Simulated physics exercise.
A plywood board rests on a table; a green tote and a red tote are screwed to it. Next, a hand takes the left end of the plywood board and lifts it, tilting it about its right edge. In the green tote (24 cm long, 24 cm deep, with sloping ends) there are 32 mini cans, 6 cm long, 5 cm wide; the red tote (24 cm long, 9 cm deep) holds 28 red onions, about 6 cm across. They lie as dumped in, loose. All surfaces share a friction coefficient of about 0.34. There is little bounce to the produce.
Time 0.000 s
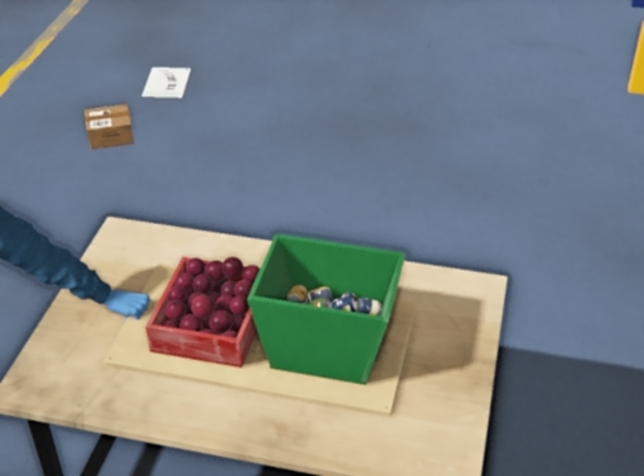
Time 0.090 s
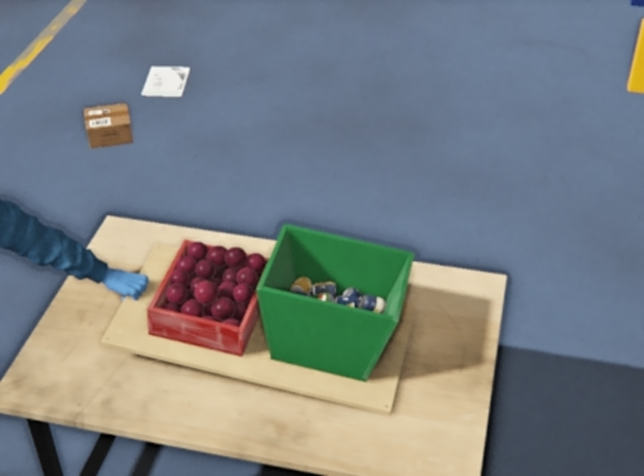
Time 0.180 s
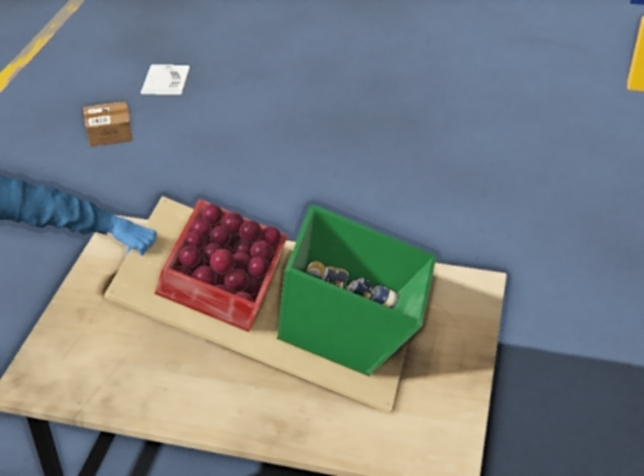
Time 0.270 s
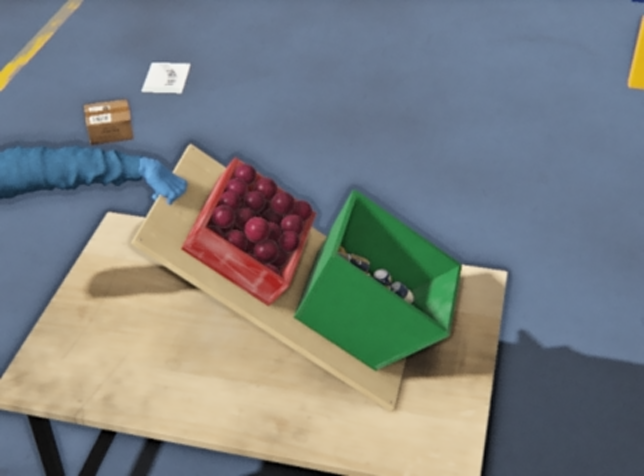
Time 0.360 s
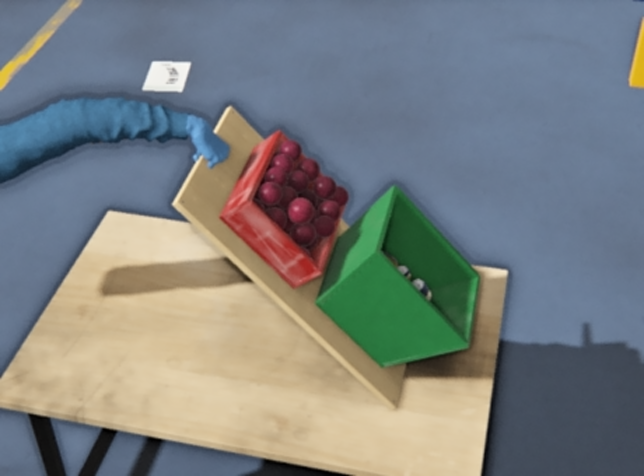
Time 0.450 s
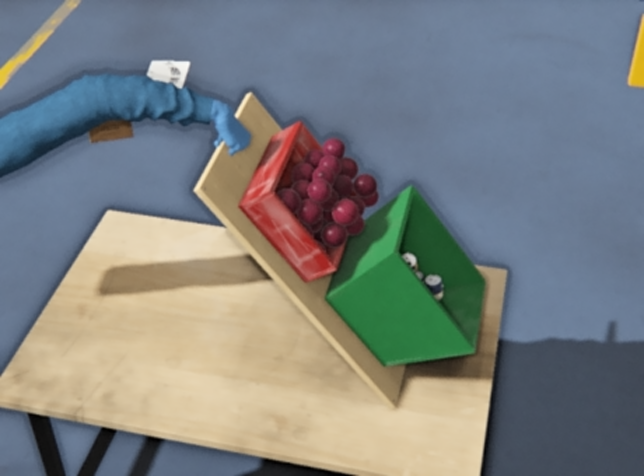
Gloved hand lifting the left end of a wooden board, steeply tilting a red bin of dark round produce and a green bin.
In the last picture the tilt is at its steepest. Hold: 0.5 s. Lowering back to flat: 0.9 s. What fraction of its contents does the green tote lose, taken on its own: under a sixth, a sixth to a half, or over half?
It retains beyond five sixths.
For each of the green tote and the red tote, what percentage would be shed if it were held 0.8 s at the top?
In that case you'd see green tote shed 10 percent of its load and red tote shed 50 percent.
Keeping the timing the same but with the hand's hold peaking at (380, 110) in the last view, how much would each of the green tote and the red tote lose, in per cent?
Green tote 70 %, red tote 100 %.
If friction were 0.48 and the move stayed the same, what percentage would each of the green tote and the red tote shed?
That would cost the green tote 0 and the red tote 50 per cent of the load.
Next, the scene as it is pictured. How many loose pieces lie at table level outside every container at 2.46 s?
Count: Around 4.
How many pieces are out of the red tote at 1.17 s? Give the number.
Red tote: About 12.
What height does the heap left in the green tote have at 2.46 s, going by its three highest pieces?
It stands close to 16 cm high.
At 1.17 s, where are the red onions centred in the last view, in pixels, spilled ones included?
Centre approx. at (339, 237).
After 0.77 s, tilt 53°; 0 of 32 out of the green tote and 10 of 28 out of the red tote.
After 1.17 s, tilt 45°; 0 of 32 out of the green tote and 12 of 28 out of the red tote.
After 1.73 s, tilt 3°; 0 of 32 out of the green tote and 12 of 28 out of the red tote.
Outcome (at 2.46 s), 0 of 32 out of the green tote and 12 of 28 out of the red tote. Asked share, 0 of 32, 0 per cent.
